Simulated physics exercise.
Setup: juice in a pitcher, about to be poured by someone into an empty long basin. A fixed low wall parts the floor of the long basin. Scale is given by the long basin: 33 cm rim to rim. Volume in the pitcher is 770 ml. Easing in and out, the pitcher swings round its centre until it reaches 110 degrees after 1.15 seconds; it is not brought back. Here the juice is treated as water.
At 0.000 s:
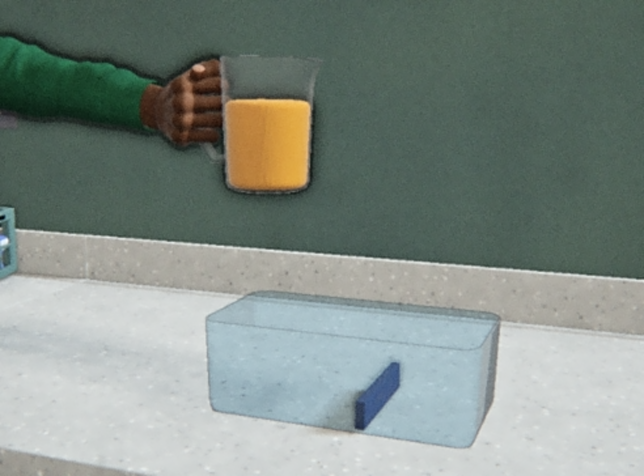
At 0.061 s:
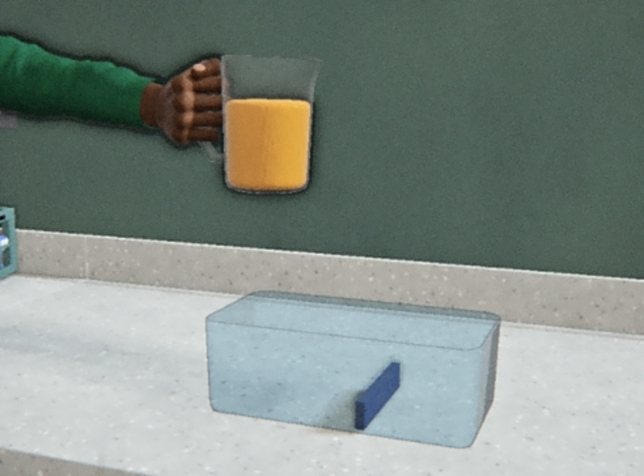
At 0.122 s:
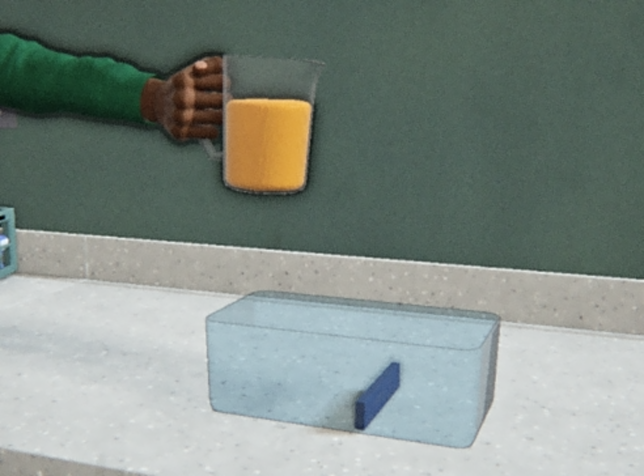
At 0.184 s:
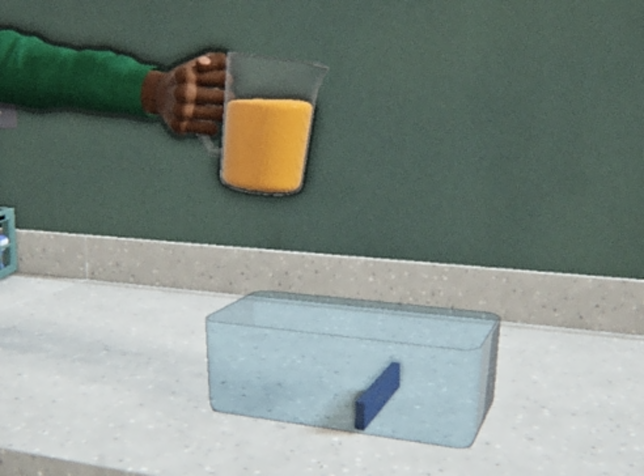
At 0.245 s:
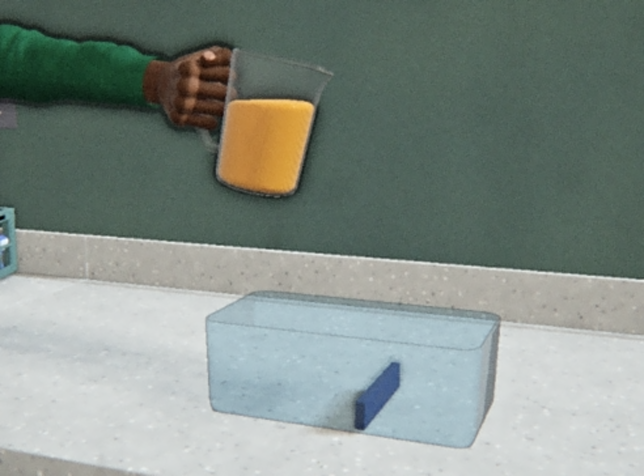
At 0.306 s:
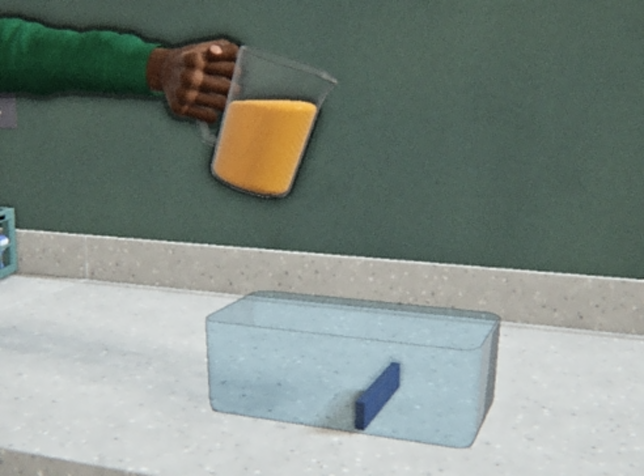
On a pale speckled counter, a green-sleeved arm slowly tilting a pitcher of orange juice rightward above an empty clear long basin.
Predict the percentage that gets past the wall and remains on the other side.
The other side holds about 80 % in the end.
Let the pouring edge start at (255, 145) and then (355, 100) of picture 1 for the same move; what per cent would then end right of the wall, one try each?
Try 1: 10 %; try 2: 75 %.
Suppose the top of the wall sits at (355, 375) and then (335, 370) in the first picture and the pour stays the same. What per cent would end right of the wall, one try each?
85 in a hundred, followed by 85 in a hundred.
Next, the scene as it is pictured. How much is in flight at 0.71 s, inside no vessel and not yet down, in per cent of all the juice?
I'd say close to 8 per cent.
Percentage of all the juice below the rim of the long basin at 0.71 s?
I'd estimate some 0 percent of the liquid.
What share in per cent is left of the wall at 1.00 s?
0 %.
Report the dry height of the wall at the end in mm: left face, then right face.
I'd say some 30 mm on the left and some 2 mm on the right.
After 0.71 s the tilt is 75° and 92 per cent is still to pour, 0 is left of the wall and 0 right of it.
After 1.00 s the tilt is 106° and 34 per cent is still to pour, 0 is left of the wall and 31 right of it.
After 1.31 s the tilt is 110° and 2 per cent is still to pour, 9 is left of the wall and 76 right of it.
After 1.65 s the tilt is 110° and 0 per cent is still to pour, 14 is left of the wall and 80 right of it.
In the end 14 per cent lies left of the wall, 80 right of it and 6 outside.
